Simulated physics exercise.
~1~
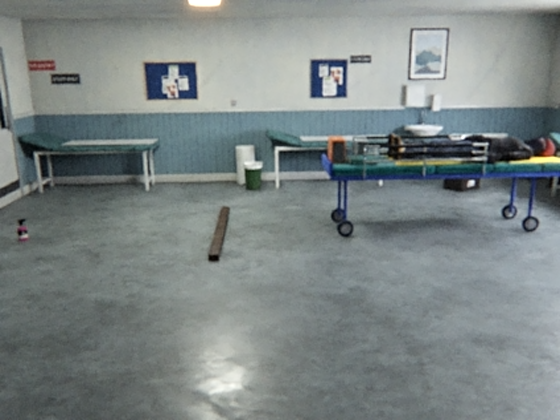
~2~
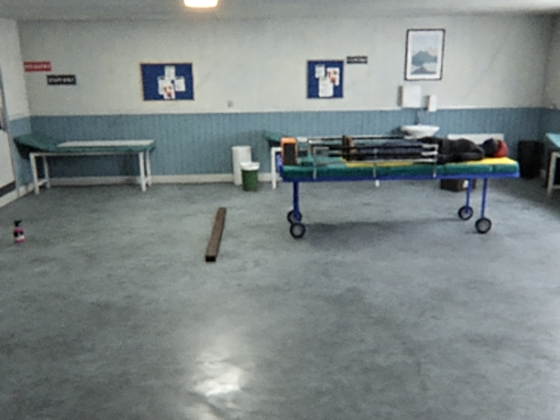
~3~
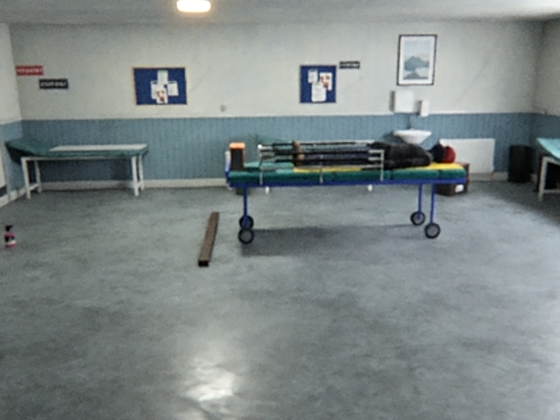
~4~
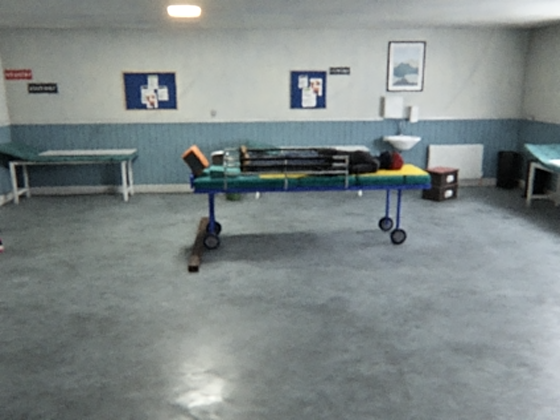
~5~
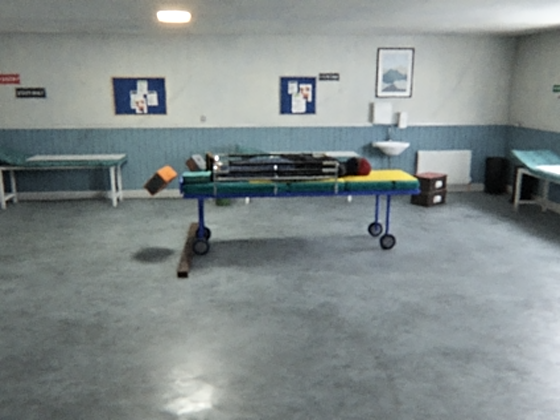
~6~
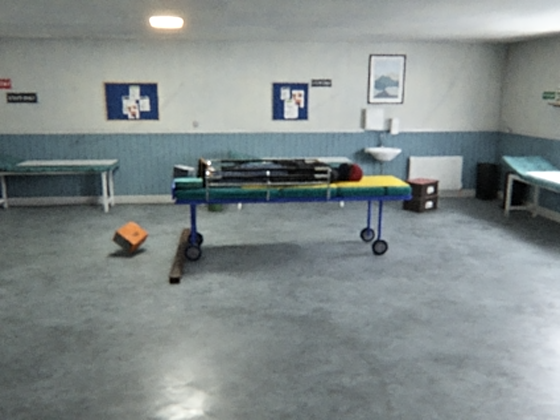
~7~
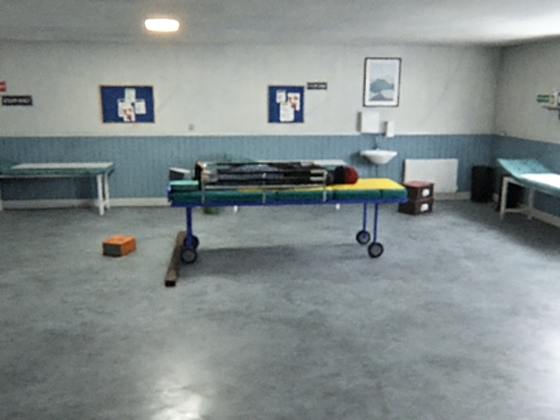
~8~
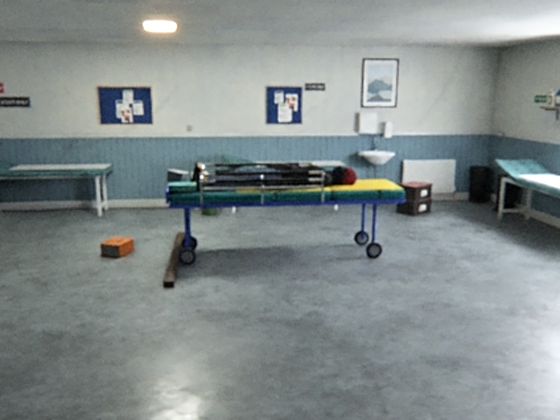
The video shows a wheeled trolley carrying a limp, dark-clothed figure and loose equipment rolling left across a room until it stops at a low bar on the floor. An orange box tumbles off the left end and settles on the floor, while the figure and remaining items stay aboard.
